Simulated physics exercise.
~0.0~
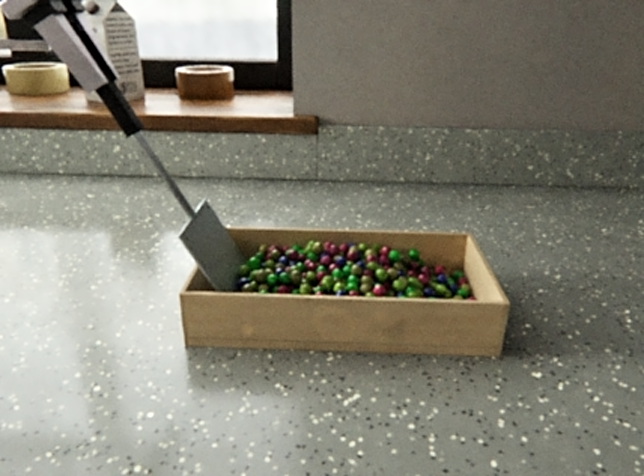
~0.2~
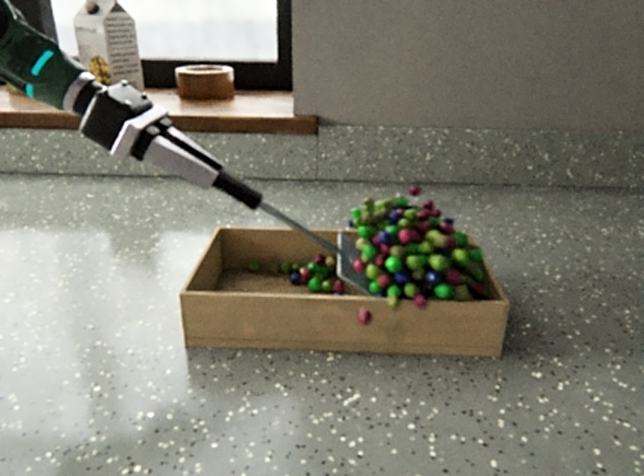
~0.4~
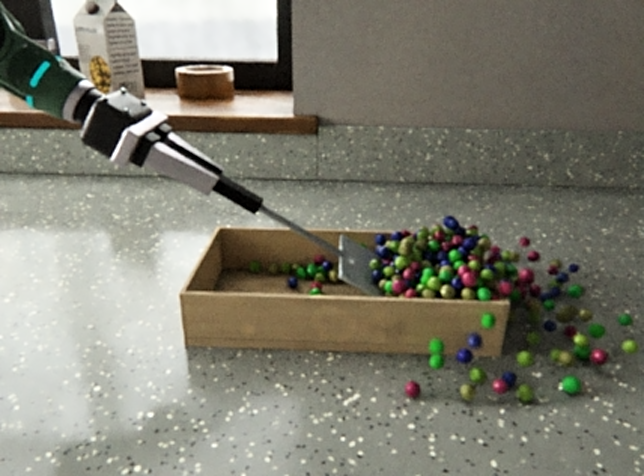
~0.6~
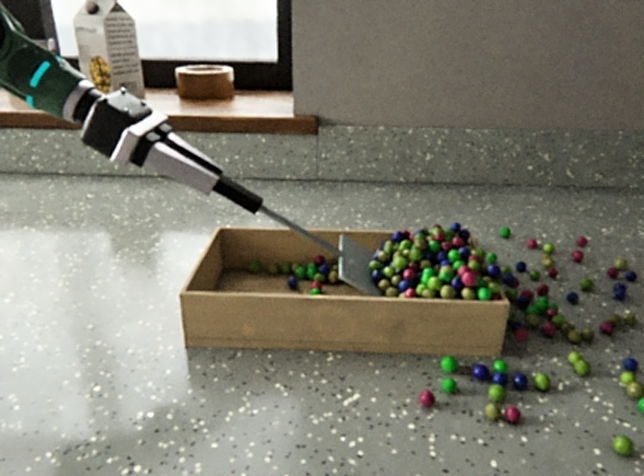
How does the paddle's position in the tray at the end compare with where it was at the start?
At the start the paddle was at the left end of the tray, and by the end it was right of the tray's middle, against the heap of sweets.
